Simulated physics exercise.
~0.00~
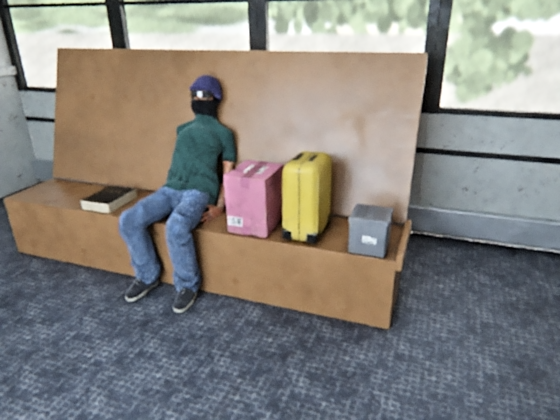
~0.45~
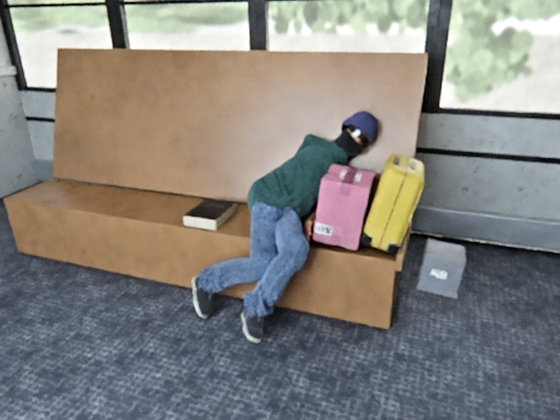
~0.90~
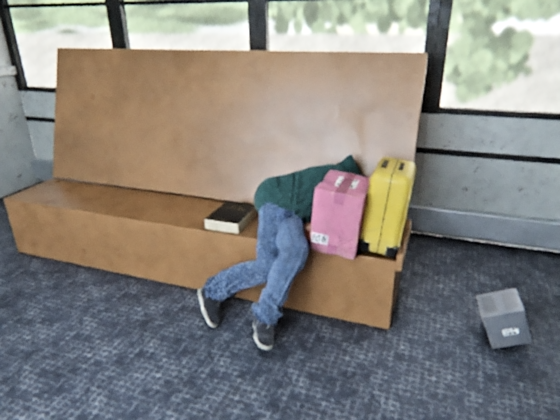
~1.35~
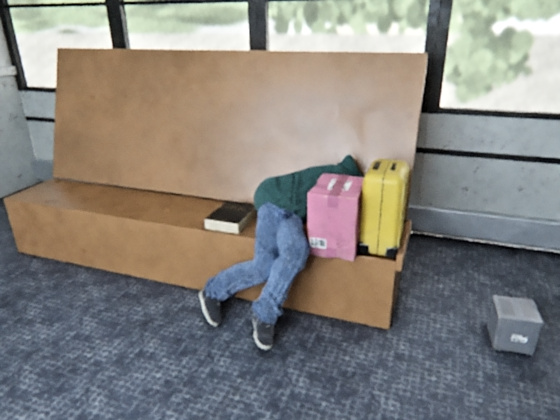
The clip opens on a limp figure in a green top, jeans and purple cap, seated on a long brown bench between a flat black item on the left and pink and yellow cases and a grey tub on the right. Everything loose shifts right, and the figure tips sideways toward the cases, which lean as the tub drops off the bench's right end. The tub tumbles farther across the floor while the cases settle upright and the figure slumps lower, head hidden behind them. Finally, the tub rests on the floor, and everything else stays on the bench.
